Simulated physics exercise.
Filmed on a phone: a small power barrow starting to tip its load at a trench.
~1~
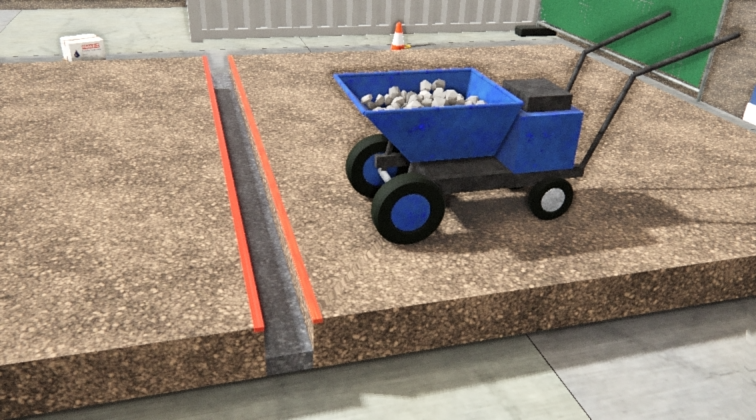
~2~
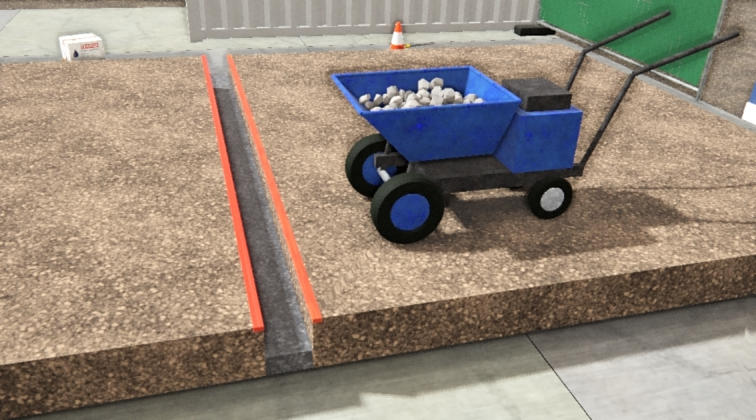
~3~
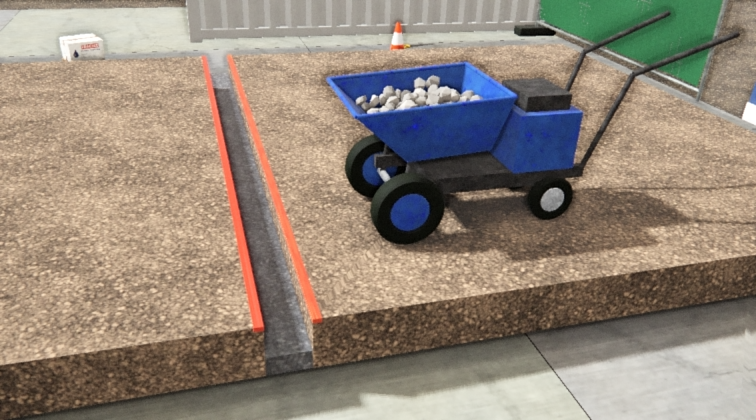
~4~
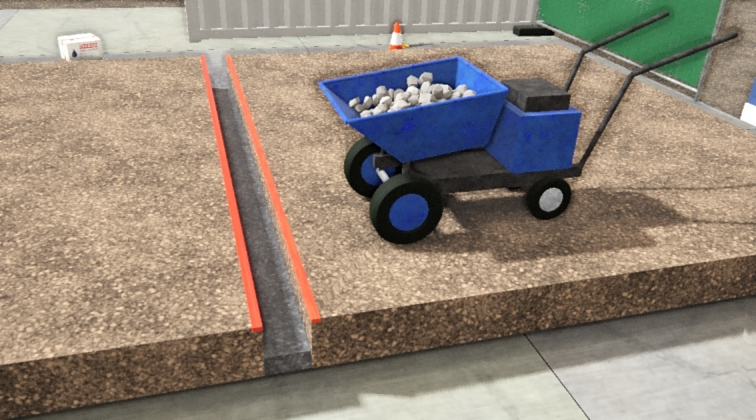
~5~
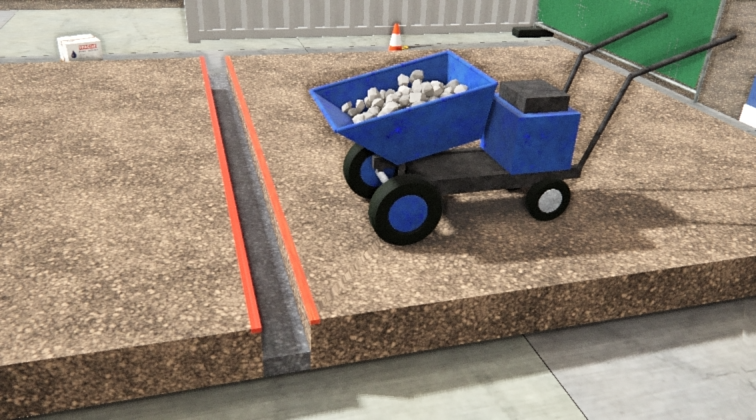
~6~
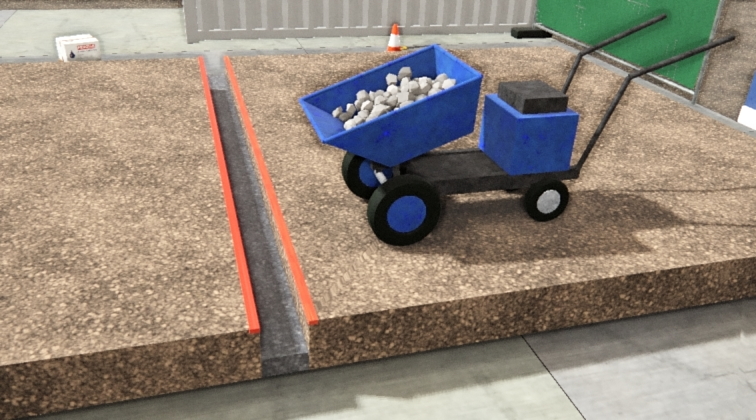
The blue skip on a small power barrow, loaded with broken stones, sat level at first, then tilted forward, its front lip lowering toward the left beside a narrow trench edged in red.
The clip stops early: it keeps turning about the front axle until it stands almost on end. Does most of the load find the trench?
It catches more than half.
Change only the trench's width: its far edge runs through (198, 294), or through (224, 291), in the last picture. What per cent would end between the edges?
Roughly 90 per cent, and 80 per cent.
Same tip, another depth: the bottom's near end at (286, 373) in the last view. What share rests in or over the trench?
Near 80 %.
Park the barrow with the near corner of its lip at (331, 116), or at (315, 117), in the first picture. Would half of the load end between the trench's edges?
One: Under half. Two: Under half.
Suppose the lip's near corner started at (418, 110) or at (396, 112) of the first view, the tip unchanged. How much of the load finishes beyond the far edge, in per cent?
About 0 and 0 per cent.
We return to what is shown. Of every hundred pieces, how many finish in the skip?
Close to 25 per cent.
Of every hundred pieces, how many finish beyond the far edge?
It comes to 10 per cent or so.
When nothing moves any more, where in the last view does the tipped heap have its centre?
Roughly at (255, 244).
Soon after the last picture, skip tipped steeply; all in the skip.
A little later, skip tipped right over; about half in the skip; about half in or heaped over the trench; a stray few beyond it.
Later still, skip tipped right over; about a quarter in the skip; about two thirds in or heaped over the trench; a small part beyond it.
At rest, skip tipped right over; about a quarter in the skip; about two thirds in or heaped over the trench; a small part beyond it.
